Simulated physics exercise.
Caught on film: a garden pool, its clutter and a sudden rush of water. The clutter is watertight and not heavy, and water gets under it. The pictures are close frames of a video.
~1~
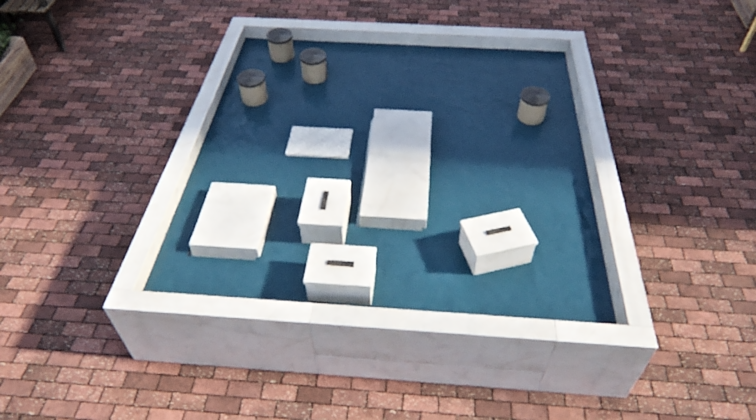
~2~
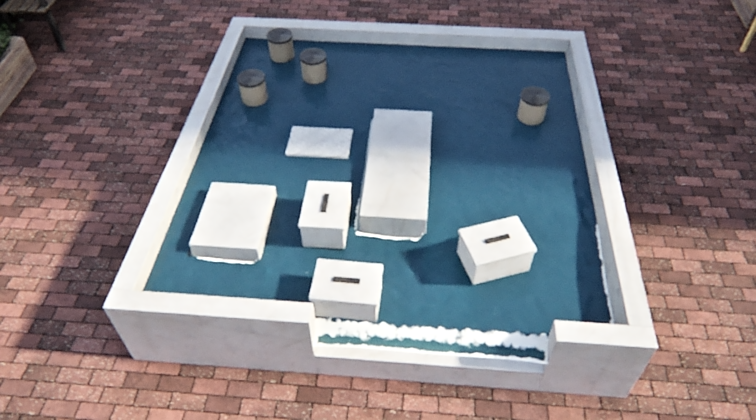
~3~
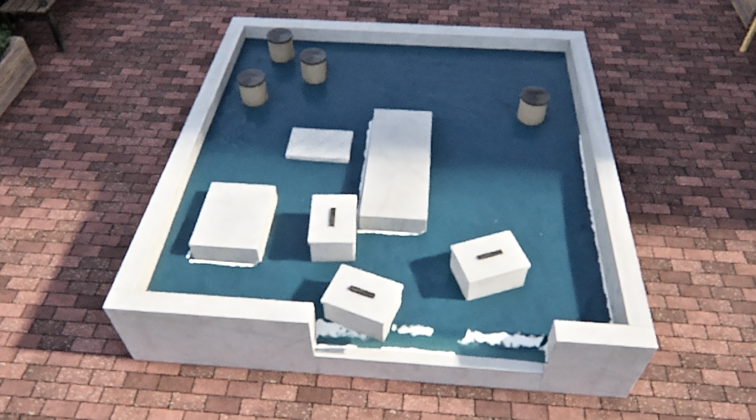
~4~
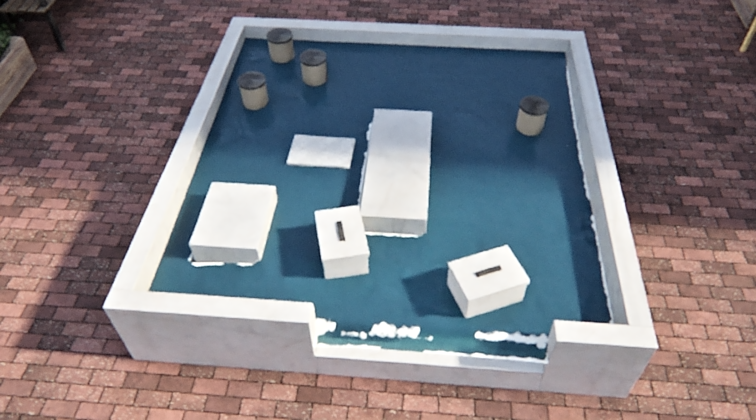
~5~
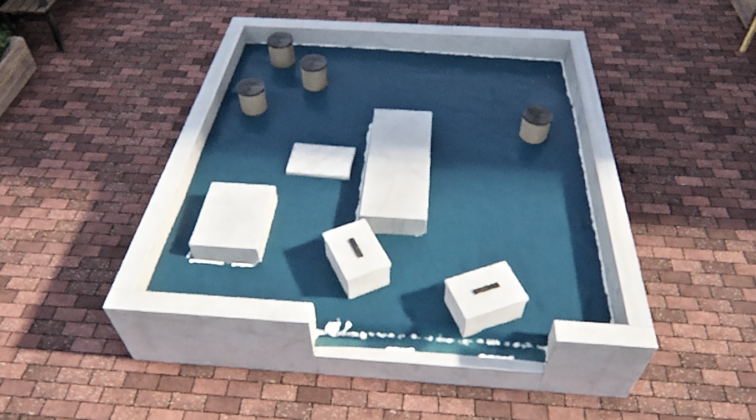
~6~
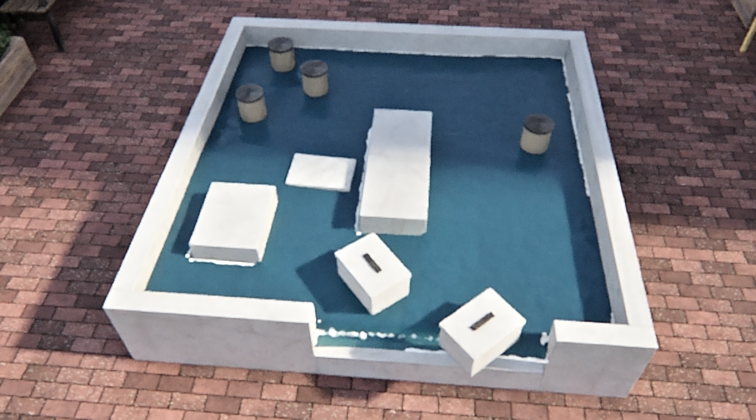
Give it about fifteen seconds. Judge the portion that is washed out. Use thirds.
That comes to between one and two thirds.
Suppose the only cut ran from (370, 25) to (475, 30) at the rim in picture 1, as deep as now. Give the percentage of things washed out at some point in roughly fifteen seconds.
Some 20 per cent.
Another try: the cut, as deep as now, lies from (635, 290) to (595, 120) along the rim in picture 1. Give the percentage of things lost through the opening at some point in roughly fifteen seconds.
Roughly 40 per cent.
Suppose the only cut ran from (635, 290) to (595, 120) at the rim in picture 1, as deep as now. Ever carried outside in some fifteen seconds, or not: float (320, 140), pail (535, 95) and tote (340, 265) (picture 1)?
In turn: Stays, gone, gone.
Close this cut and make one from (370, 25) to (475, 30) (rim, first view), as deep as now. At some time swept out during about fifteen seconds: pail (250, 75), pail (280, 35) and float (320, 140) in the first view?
As listed: Left behind, gone, inside.
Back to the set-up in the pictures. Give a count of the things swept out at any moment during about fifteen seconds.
I count 3.
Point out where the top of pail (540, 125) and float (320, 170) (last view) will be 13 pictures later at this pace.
Close to (543, 190) and (324, 263).
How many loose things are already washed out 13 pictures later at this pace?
3 of them.
A moment on, 2 of 8 are out; 6 afloat.
Next, 3 of 8 are out; 5 afloat.
Later, 3 of 8 are out; 5 afloat.
In the end, 3 of 8 are out; 5 afloat.
